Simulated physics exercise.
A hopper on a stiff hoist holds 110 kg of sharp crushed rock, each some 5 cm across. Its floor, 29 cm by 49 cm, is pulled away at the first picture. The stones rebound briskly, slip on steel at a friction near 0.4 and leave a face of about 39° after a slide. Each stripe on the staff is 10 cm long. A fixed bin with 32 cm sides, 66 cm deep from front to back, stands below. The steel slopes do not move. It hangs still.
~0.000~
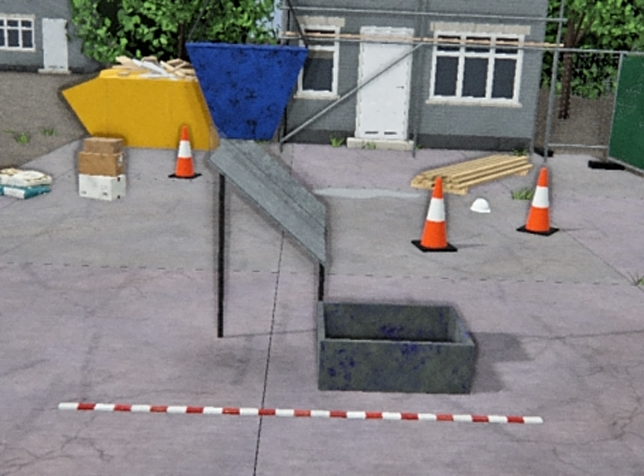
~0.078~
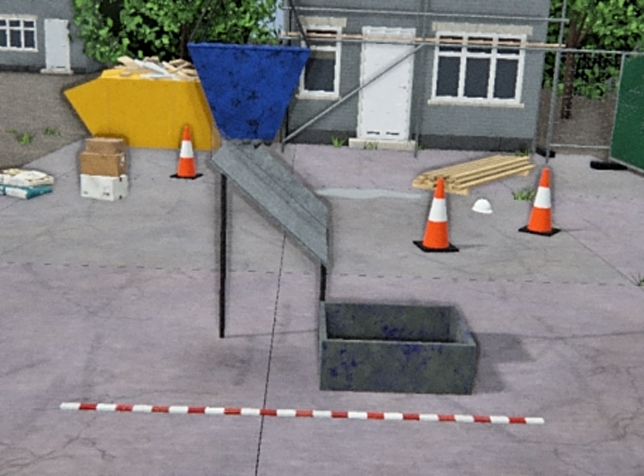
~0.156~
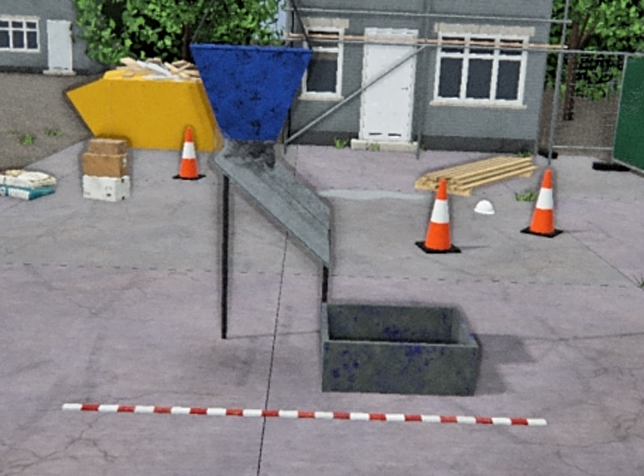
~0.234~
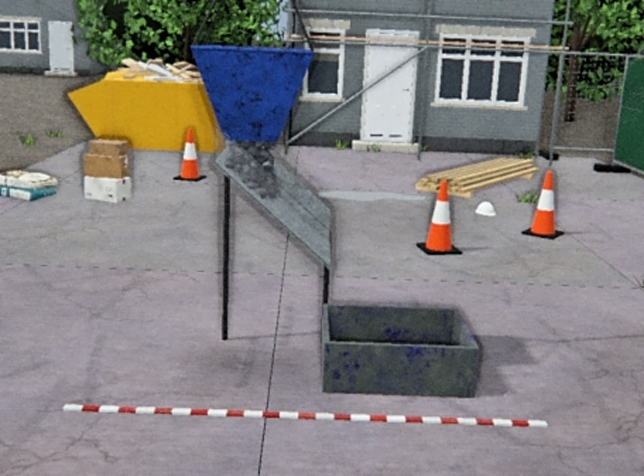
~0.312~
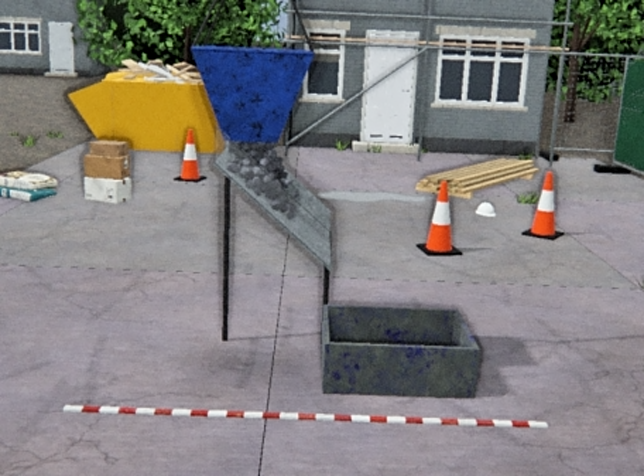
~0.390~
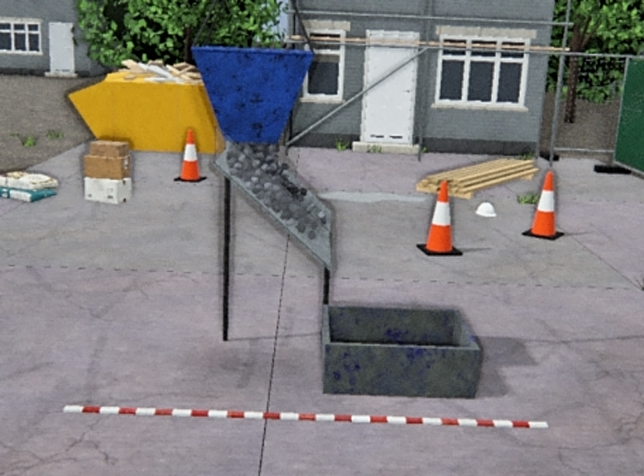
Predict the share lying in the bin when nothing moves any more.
Some 100 per cent of it.
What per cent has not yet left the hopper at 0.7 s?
It holds some 0 per cent.
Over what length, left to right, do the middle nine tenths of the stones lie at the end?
About 70 cm.
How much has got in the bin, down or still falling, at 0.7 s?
Some 25 per cent.
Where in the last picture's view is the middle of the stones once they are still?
Near (406, 357).
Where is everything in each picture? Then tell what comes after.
In the first frame, the outlet is at (246, 130); nothing has dropped yet.
In the second frame, the outlet is at (247, 130); 6 % is out.
The third frame shows outlet at (250, 131), the stream shows down to (255, 161); 84 % still inside.
The fourth frame shows outlet at (251, 132), the stream shows down to (267, 190); 75 % still inside.
The fifth frame shows outlet at (251, 133), the stream shows down to (285, 207); 60 % still inside.
The sixth frame shows outlet at (251, 133), the stream shows down to (306, 226); 47 % still inside.
After 0.7 s, 1 % in the hopper, 73 % on the steel, 3 % falling or lying left of the bin, 23 % falling or lying in the bin; the stones farthest right are at (411, 357).
After 1.1 s, 0 % in the hopper, 20 % on the steel, 1 % falling or lying left of the bin, 79 % falling or lying in the bin; the stones farthest right are at (460, 367).
After 1.7 s, 0 % in the hopper, 100 % falling or lying in the bin; the stones farthest right are at (457, 359).
After 2.6 s, 0 % in the hopper, 100 % falling or lying in the bin; the stones farthest right are at (458, 362).
After 4.5 s, 0 % in the hopper, 100 % in the bin; the stones farthest right are at (458, 362).
